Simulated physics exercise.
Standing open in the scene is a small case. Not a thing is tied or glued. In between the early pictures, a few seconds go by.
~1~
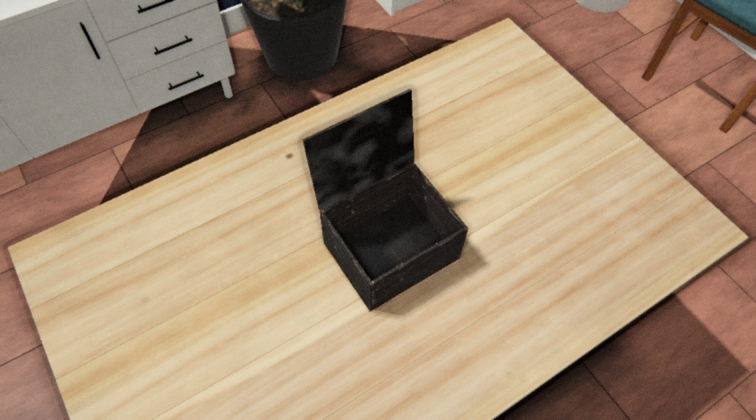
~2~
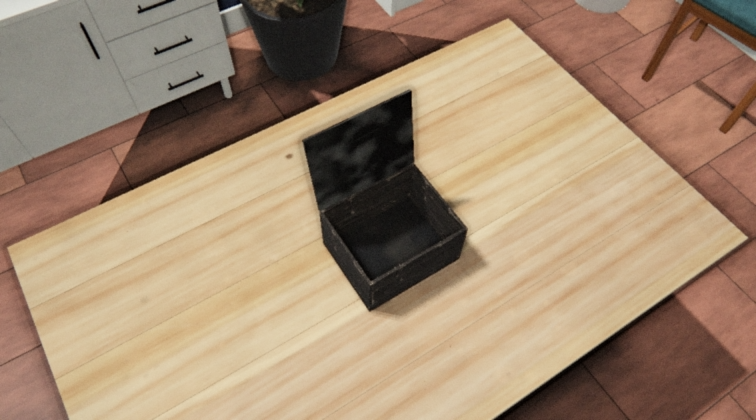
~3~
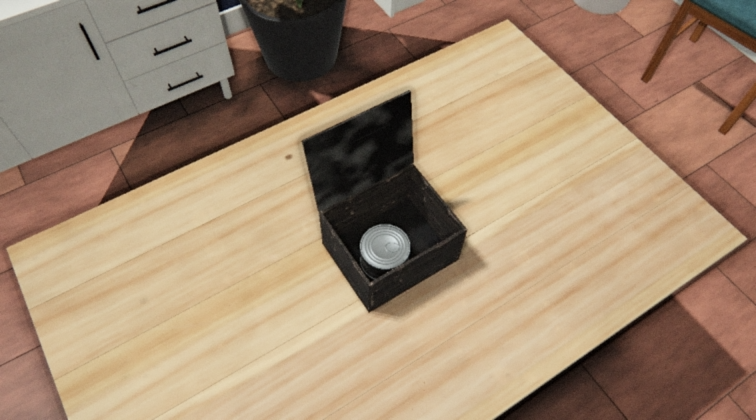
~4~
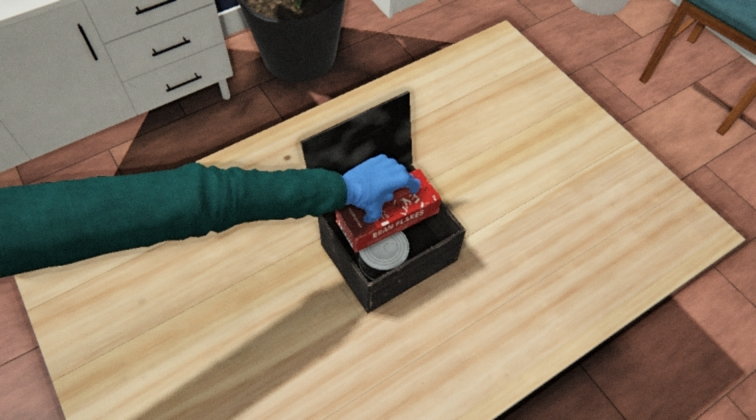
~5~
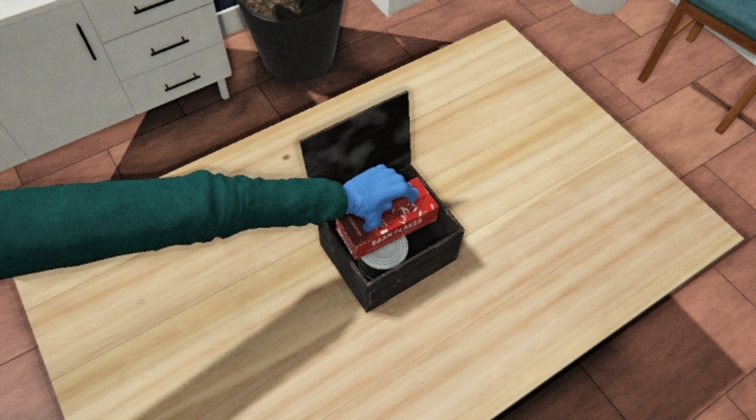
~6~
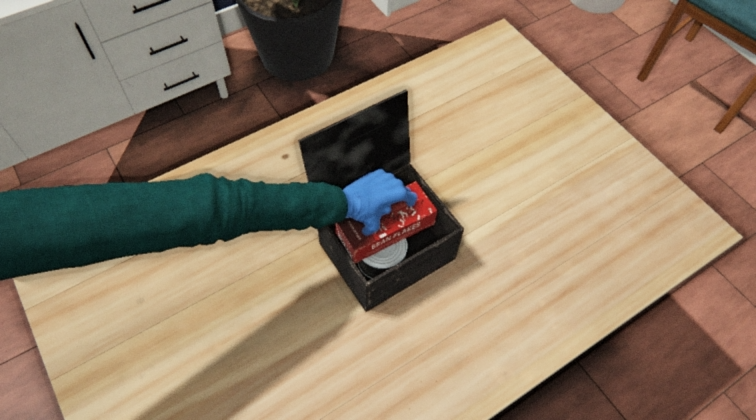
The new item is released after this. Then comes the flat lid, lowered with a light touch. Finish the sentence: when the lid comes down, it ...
... shuts properly.
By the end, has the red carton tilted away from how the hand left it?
In the end, the red carton keeps its orientation.
Then, 1.10 s after the last picture, lid starting down.
Then, 1.60 s after the last picture, lid 59° above the rim.
Then, 1.90 s after the last picture, lid 37° above the rim.
Then, 2.20 s after the last picture, lid 11° above the rim.
At rest, lid shut; both in place. Seen from the same camera at the end, red carton near (386, 222).
